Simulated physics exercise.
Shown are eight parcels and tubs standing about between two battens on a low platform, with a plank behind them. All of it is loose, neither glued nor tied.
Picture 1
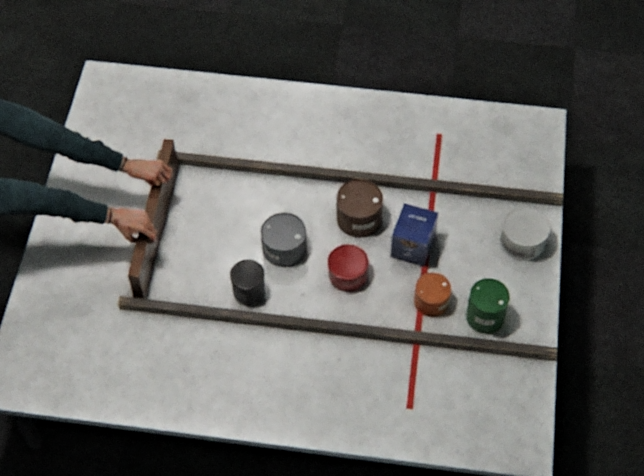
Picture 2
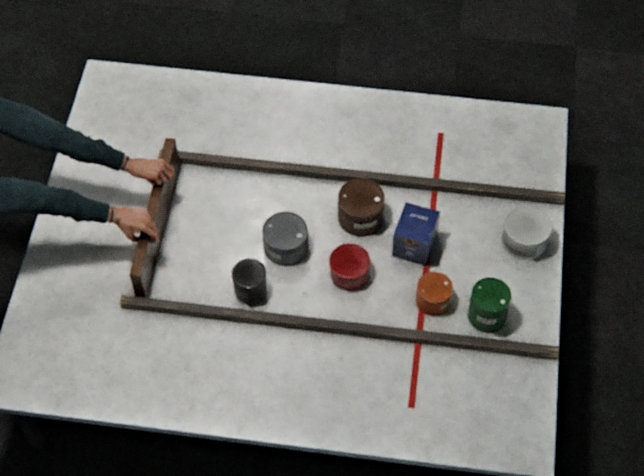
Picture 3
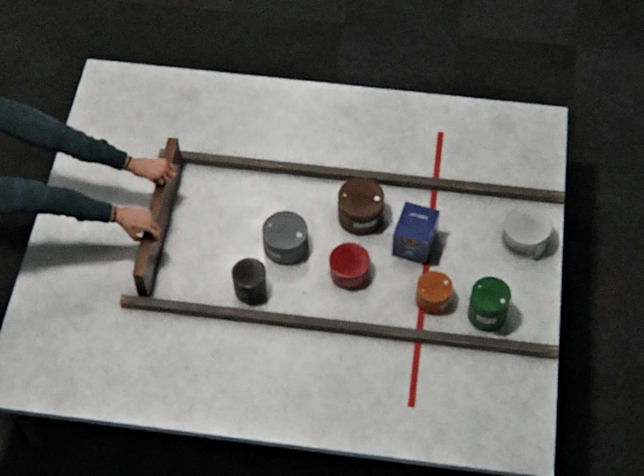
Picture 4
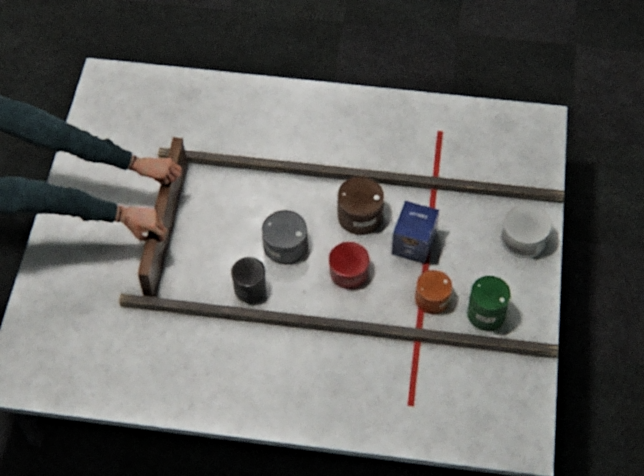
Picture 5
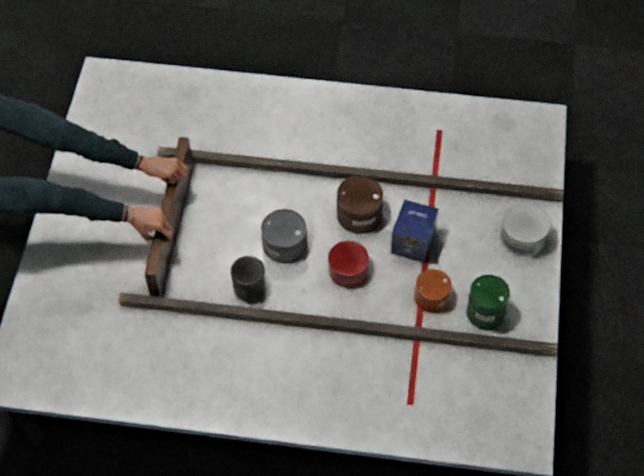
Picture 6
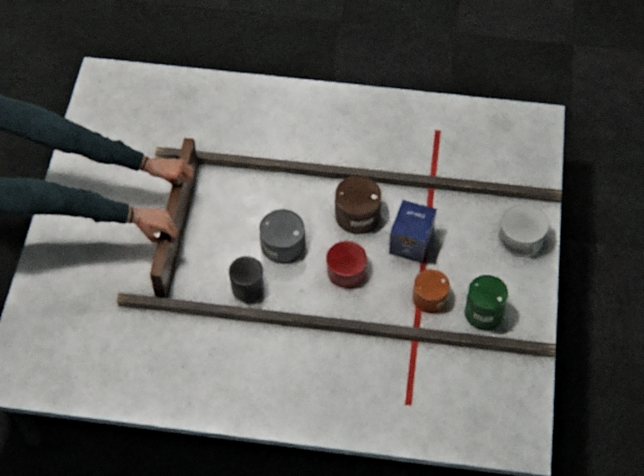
The clip shows two hands slowly pushing a wooden plank a short way to the right between two battens on a pale platform, while the seven round containers and blue box ahead of it stay essentially still.
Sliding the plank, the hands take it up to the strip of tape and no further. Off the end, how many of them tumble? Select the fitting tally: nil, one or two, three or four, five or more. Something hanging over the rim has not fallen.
The ones that plunge will number none.
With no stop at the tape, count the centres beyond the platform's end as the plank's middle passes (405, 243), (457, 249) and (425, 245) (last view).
0; 2; 0.
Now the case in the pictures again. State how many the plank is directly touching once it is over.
Number: 3.
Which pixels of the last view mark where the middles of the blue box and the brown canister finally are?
One ends up near (491, 237) and the other near (452, 214).
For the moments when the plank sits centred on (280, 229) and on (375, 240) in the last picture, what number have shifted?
The first number is 2, the next one 7.
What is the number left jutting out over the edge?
The answer comes to 0.
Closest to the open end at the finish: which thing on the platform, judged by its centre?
The green canister winds up nearest.
Soon after, none off yet; white pail at rest near (523, 230); green canister at rest near (486, 302); orange canister at rest near (431, 291).
Then, none off yet; white pail at rest near (523, 230); green canister moved a little near (492, 304); orange canister moved about its own width near (456, 295).
At rest, the number that fall off is zero.
